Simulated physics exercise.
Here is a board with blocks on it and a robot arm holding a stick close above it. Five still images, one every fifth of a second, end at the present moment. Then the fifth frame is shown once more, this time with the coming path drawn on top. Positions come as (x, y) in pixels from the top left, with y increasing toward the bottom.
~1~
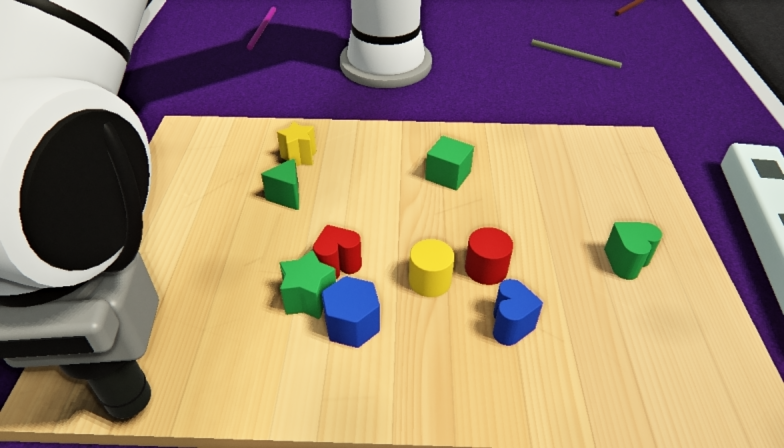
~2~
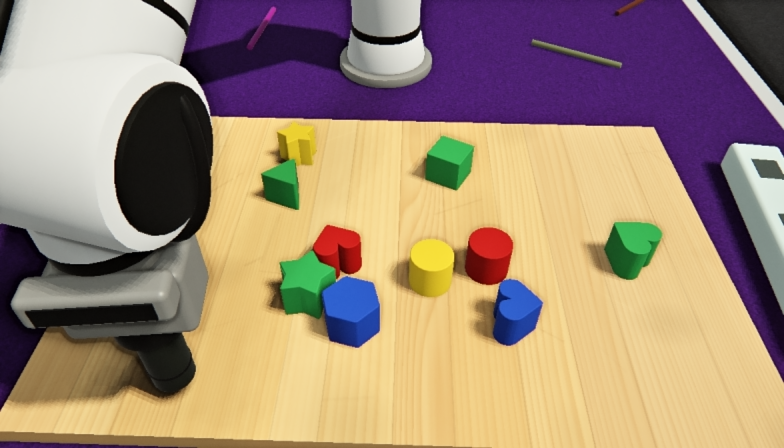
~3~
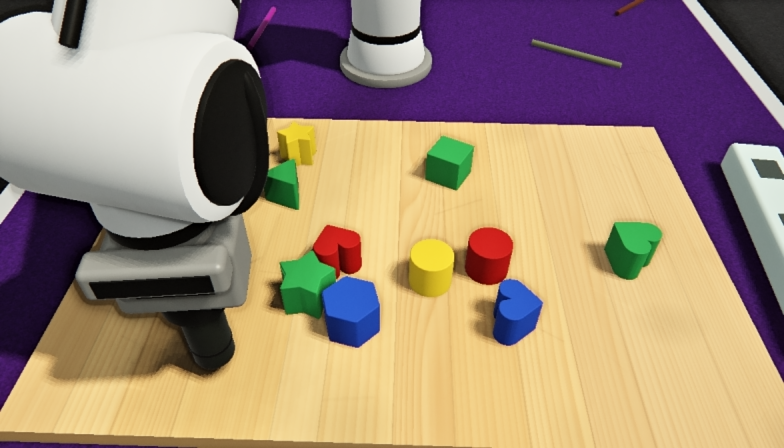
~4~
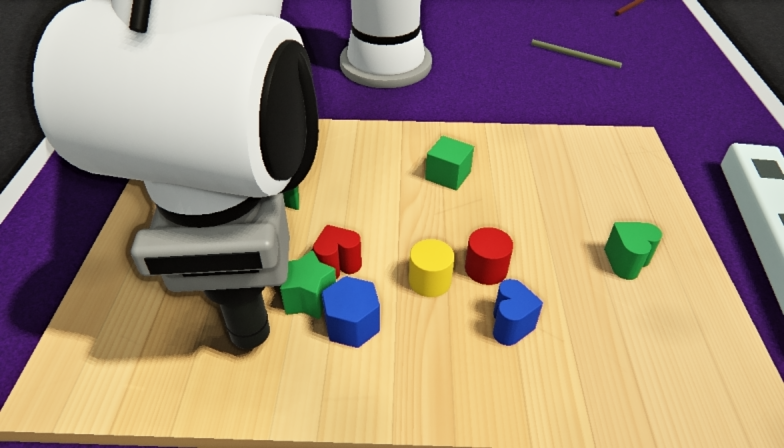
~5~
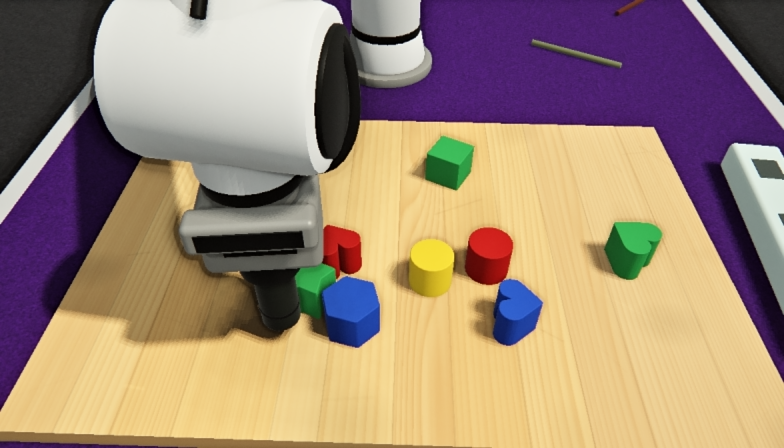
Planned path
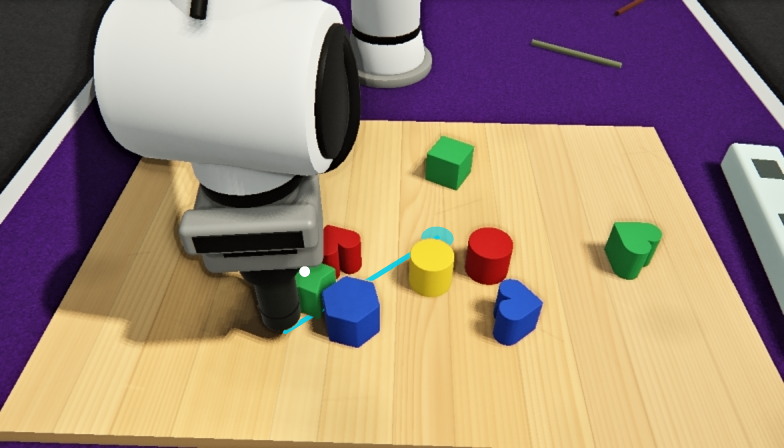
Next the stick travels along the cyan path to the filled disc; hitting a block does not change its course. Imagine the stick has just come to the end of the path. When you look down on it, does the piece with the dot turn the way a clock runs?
No, it doesn't check out.
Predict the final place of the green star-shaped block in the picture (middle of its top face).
It comes to (317, 248).
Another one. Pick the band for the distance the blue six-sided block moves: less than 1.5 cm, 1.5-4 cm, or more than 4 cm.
My prediction: Between 1.5 and 4 cm.
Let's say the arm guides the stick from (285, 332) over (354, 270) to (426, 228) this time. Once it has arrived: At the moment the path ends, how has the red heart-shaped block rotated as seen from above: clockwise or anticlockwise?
Seen from above, clockwise.
The line goes from (285, 332) directly to (437, 238); the dot is on the green star-shaped block.
The first path, step by step. One third of the way, stick at (341, 282); green star-shaped block at (316, 249), turned 50° anticlockwise; red heart-shaped block at (338, 225), turned 55° clockwise; blue six-sided block at (374, 292), turned 50° clockwise.
Two thirds of the way, stick at (392, 251); green star-shaped block at (317, 248), turned 60° anticlockwise; red heart-shaped block at (337, 223), turned 60° clockwise; blue six-sided block at (377, 291), turned 60° clockwise.
At the end, stick at (439, 223); green star-shaped block at (317, 248), turned 60° anticlockwise; red heart-shaped block at (337, 223), turned 60° clockwise; blue six-sided block at (377, 291), turned 60° clockwise; yellow round block unmoved.
